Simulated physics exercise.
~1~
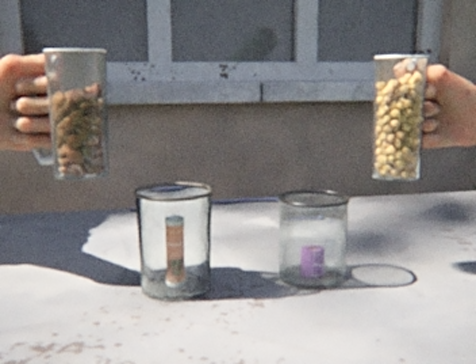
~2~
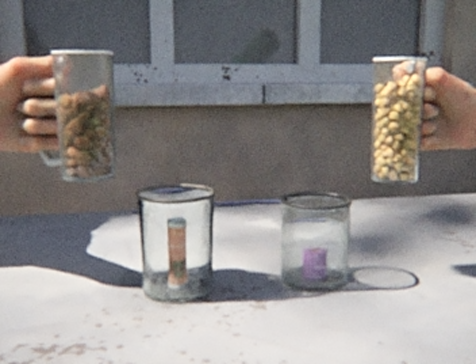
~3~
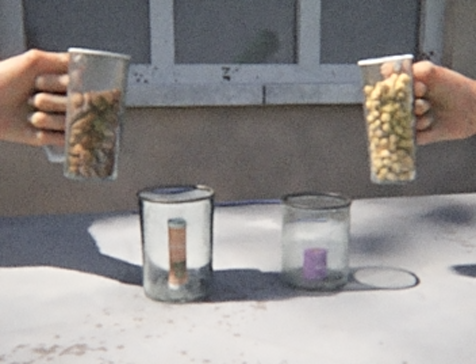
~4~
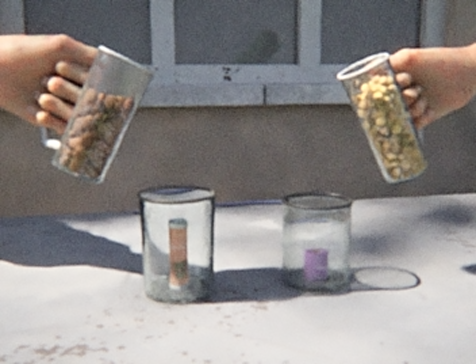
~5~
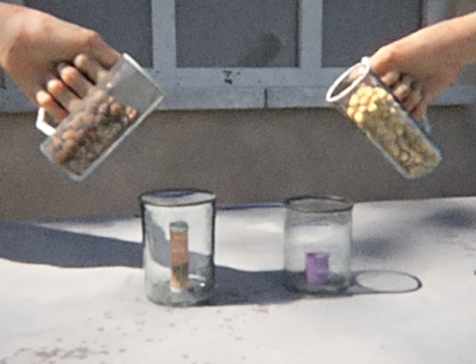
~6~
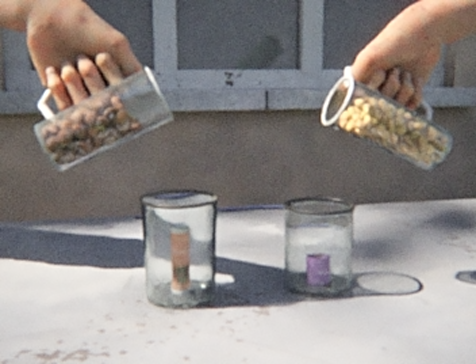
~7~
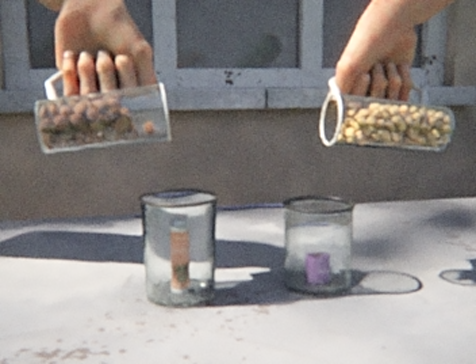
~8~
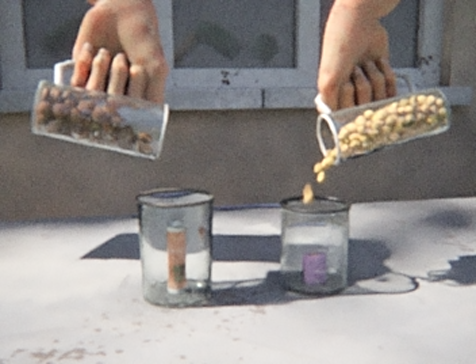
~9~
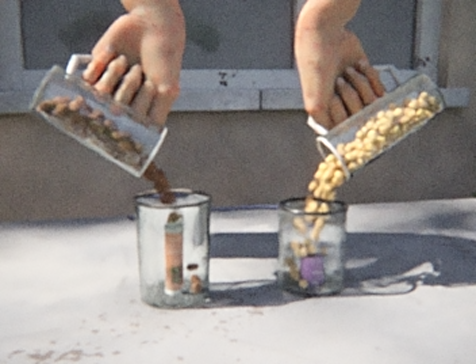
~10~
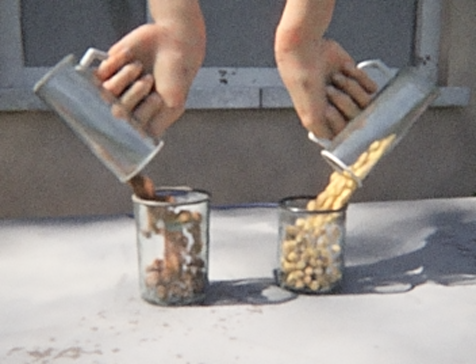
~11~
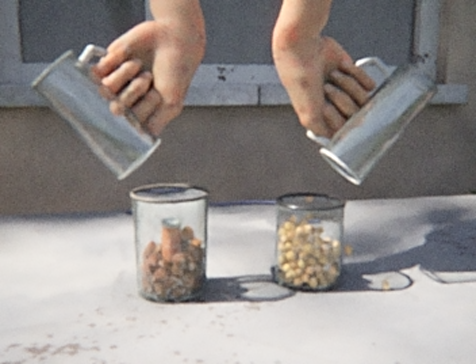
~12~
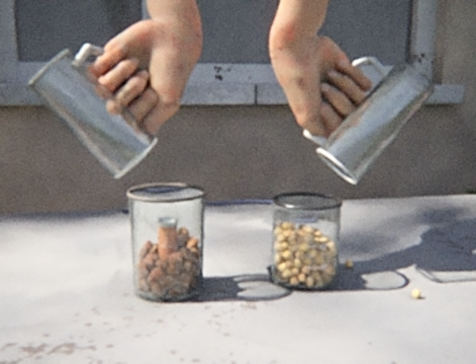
Two hands tipped clear cups of brown and pale yellow nut-like pieces into two glasses, leaving the top of the orange-brown object showing on the left but burying the short purple one on the right, with a few pale pieces on the table.
